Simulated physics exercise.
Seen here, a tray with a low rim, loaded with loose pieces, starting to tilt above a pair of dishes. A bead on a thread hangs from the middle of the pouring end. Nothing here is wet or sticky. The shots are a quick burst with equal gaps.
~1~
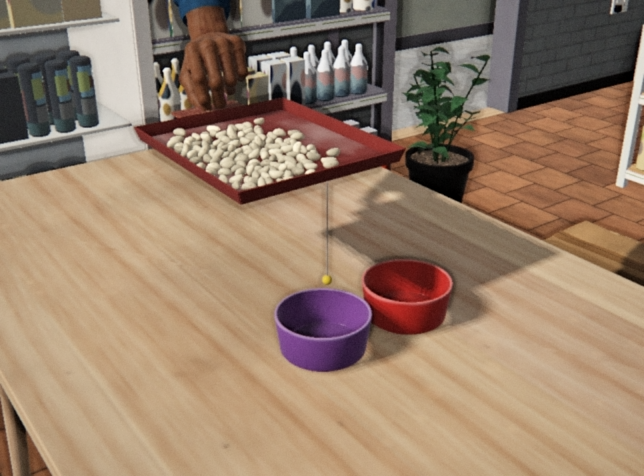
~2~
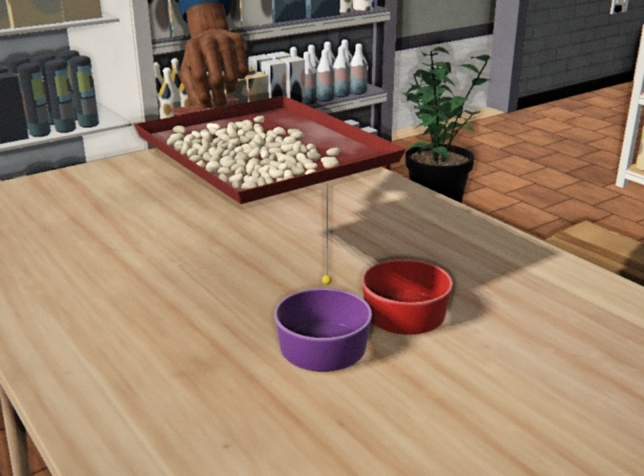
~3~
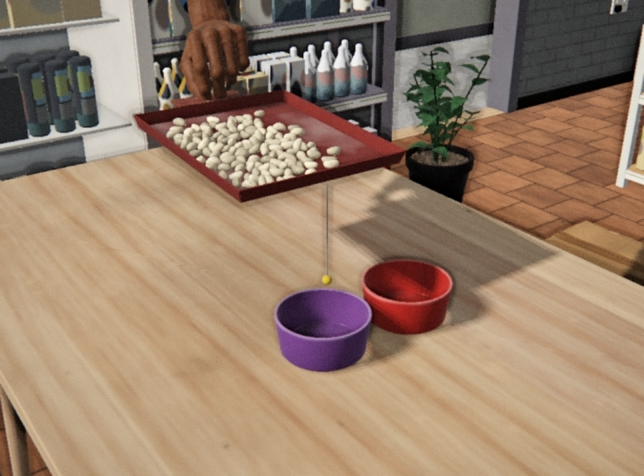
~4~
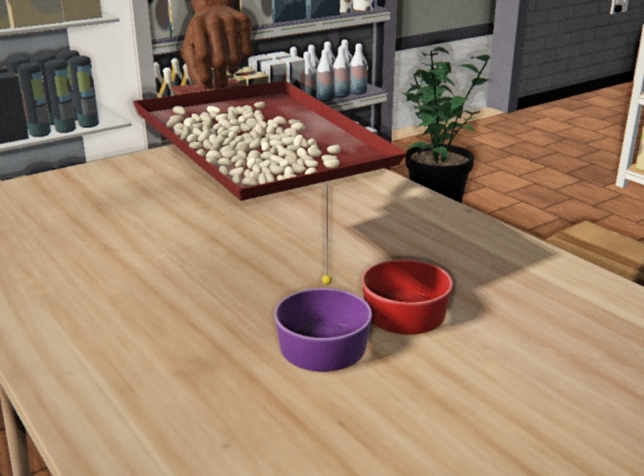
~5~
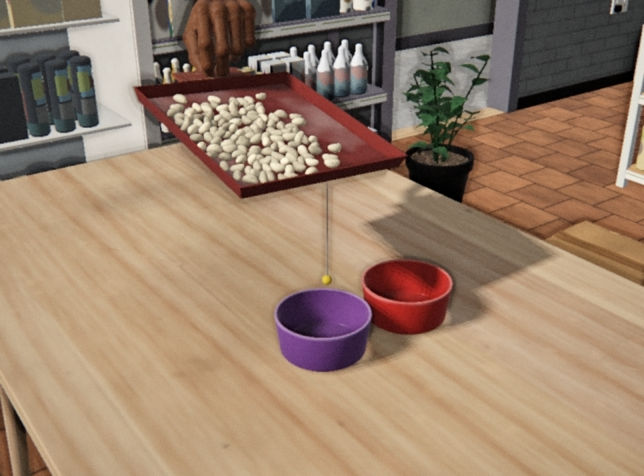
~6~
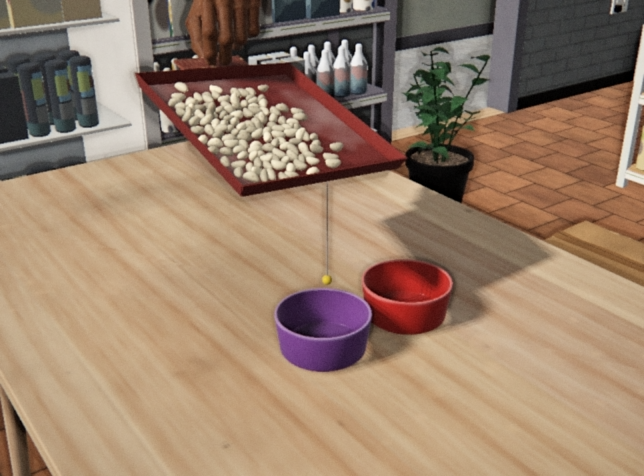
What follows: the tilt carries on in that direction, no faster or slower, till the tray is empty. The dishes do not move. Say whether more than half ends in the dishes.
Together they catch the larger part.
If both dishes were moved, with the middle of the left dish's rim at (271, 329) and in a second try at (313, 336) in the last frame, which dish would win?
At the first place the right one, at the second the dish on the right.
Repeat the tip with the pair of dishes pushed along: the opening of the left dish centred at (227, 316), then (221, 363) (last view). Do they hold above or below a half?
The first try: Less than half. The second: The smaller part.
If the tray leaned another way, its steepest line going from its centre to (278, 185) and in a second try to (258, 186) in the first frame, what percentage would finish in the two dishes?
About 30 and 20 per cent.
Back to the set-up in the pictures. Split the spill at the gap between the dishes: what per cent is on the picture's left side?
About 20 per cent.
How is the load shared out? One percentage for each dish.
Left dish near 10 in a hundred; right dish near 70.
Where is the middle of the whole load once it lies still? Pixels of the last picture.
Near (402, 310).
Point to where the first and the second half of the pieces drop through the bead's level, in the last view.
At about (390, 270), then at (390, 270).
Soon after the last picture, tray tipped steeply; nearly all on the tray; a stray few in the air.
A little later, tray tipped right over; about a third on the tray; a stray few in the left dish; about a third in the right dish; a stray few outside both; about a third in the air.
Later still, tray tipped past a quarter turn; a small part in the left dish; about two thirds in the right dish; about a quarter outside both.
At rest, tray tipped past a quarter turn; a small part in the left dish; about two thirds in the right dish; about a quarter outside both.
